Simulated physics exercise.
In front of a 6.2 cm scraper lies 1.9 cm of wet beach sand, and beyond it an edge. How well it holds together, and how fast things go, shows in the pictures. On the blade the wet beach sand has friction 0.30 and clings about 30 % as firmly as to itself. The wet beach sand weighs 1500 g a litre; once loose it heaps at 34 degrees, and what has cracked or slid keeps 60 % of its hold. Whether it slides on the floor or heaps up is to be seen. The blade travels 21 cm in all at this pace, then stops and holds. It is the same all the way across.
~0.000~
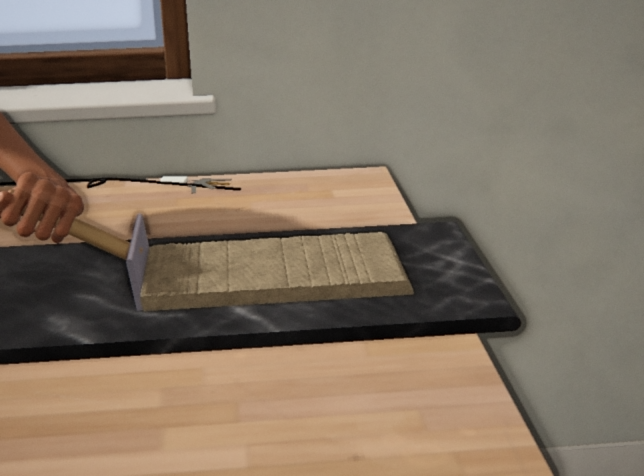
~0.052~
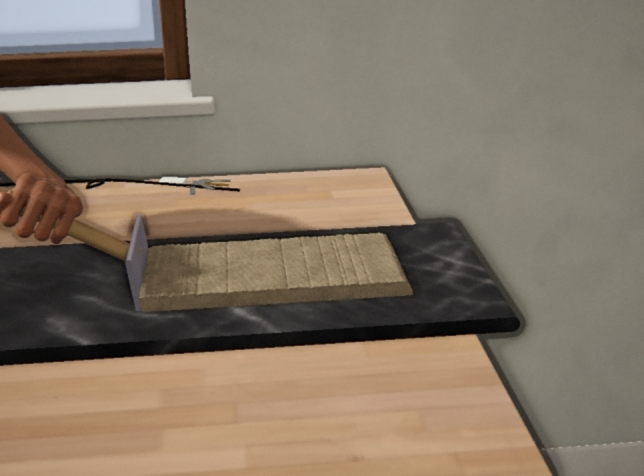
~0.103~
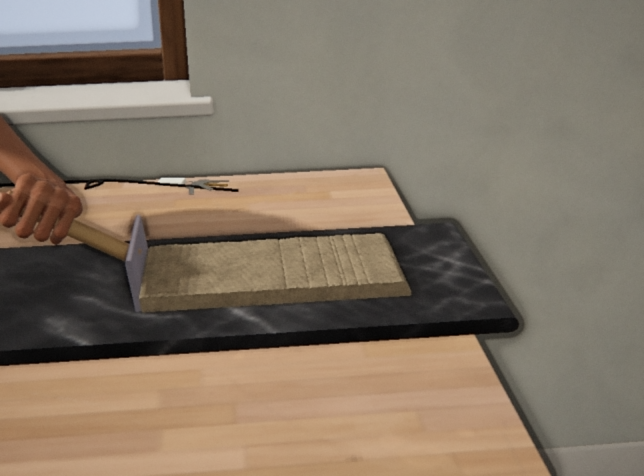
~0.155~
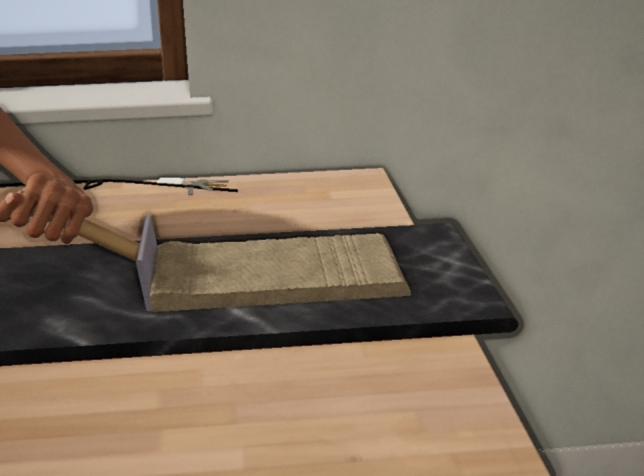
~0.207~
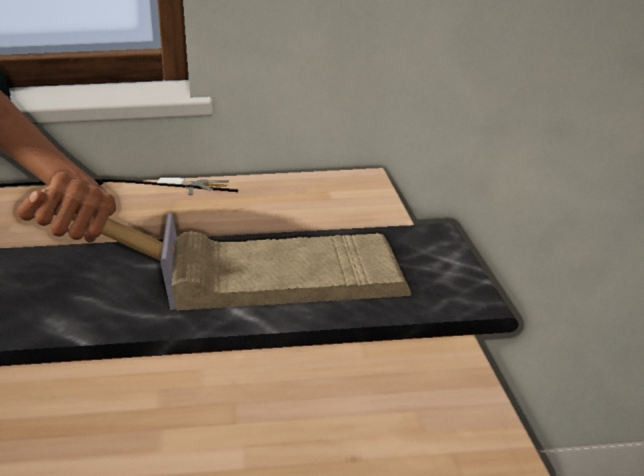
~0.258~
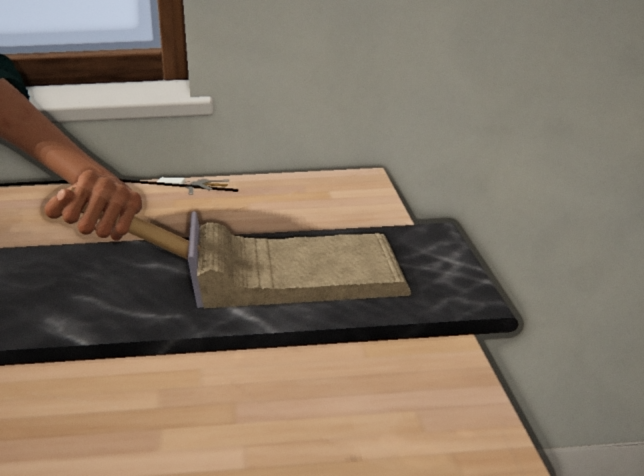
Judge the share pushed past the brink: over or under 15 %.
The share pushed past the brink is under 15 %.
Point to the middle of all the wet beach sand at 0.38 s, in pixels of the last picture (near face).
Around (323, 287).
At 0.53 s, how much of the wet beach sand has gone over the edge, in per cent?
Some 0 per cent.
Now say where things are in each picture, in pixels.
The first frame shows foot of the blade at (143, 311), not yet moved; foremost bit of the wet beach sand at (413, 293), piled 1.9 cm high.
The second frame shows foot of the blade at (142, 312), not yet moved; foremost bit of the wet beach sand at (412, 293), piled 1.9 cm high.
The third frame shows foot of the blade at (142, 313), not yet moved; foremost bit of the wet beach sand at (411, 294), piled 1.9 cm high.
The fourth frame shows foot of the blade at (153, 312), moved 1.5 cm; foremost bit of the wet beach sand at (410, 294), piled 2.4 cm high.
The fifth frame shows foot of the blade at (177, 311), moved 4.2 cm; foremost bit of the wet beach sand at (411, 294), piled 3.7 cm high.
The sixth frame shows foot of the blade at (204, 308), moved 7.3 cm; foremost bit of the wet beach sand at (411, 294), piled 4.8 cm high.
After 0.38 s, 0 % has gone over the edge.
After 0.53 s, 0 % has gone over the edge.
After 0.67 s, 0 % has gone over the edge.
After 0.82 s, 0 % has gone over the edge.
After 0.89 s, 0 % has gone over the edge.
